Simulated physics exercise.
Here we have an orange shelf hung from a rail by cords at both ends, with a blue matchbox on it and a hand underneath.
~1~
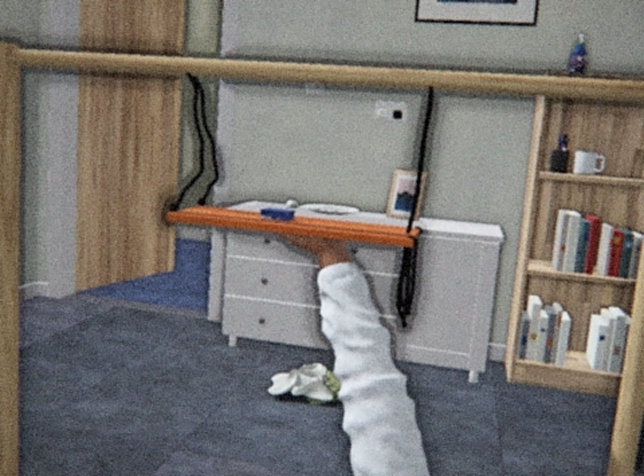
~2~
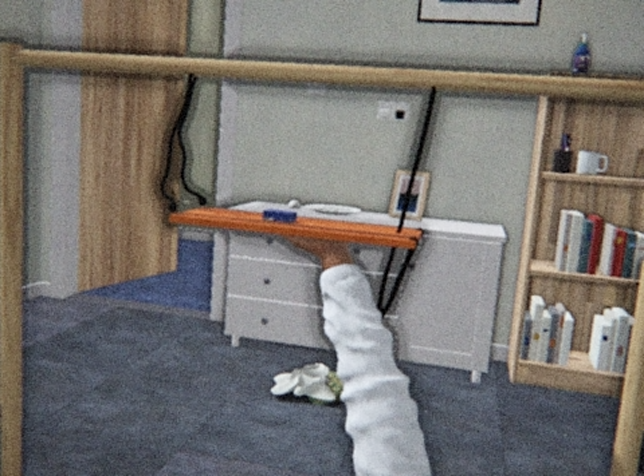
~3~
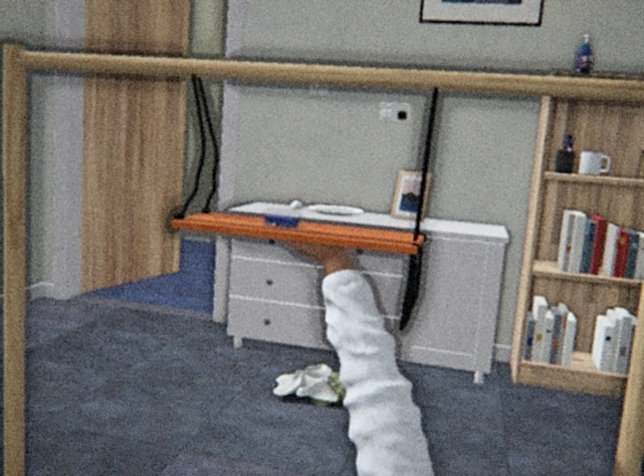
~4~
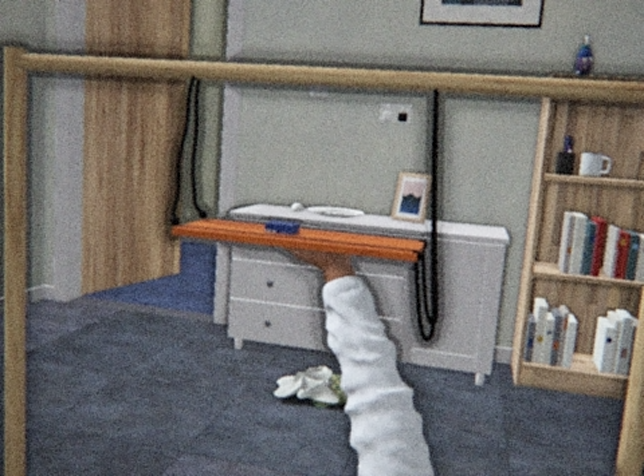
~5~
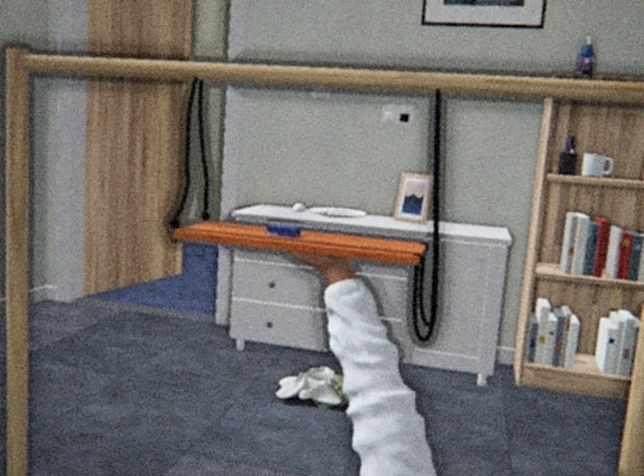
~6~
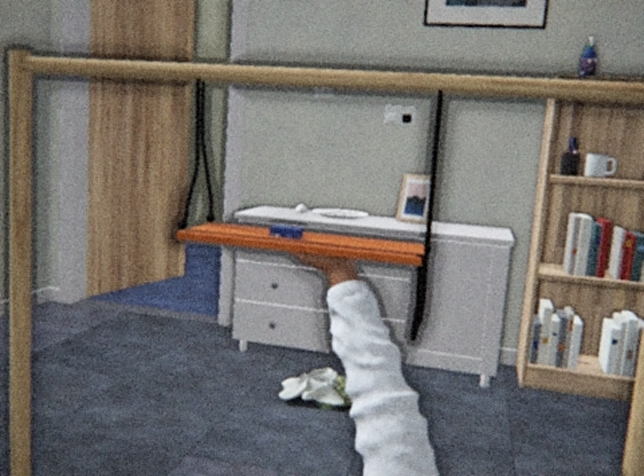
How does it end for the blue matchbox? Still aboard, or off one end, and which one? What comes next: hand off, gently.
It ends off the right end.
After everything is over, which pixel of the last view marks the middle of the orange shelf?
Close to (276, 311).
Then, 0.76 s later than the last view, board tipped 21° down to the right; matchbox falling.
Then, 1.44 s later than the last view, board tipped 34° down to the right; matchbox on the floor.
Finally, board tipped 39° down to the right; matchbox on the floor. The blue matchbox goes off on the right.
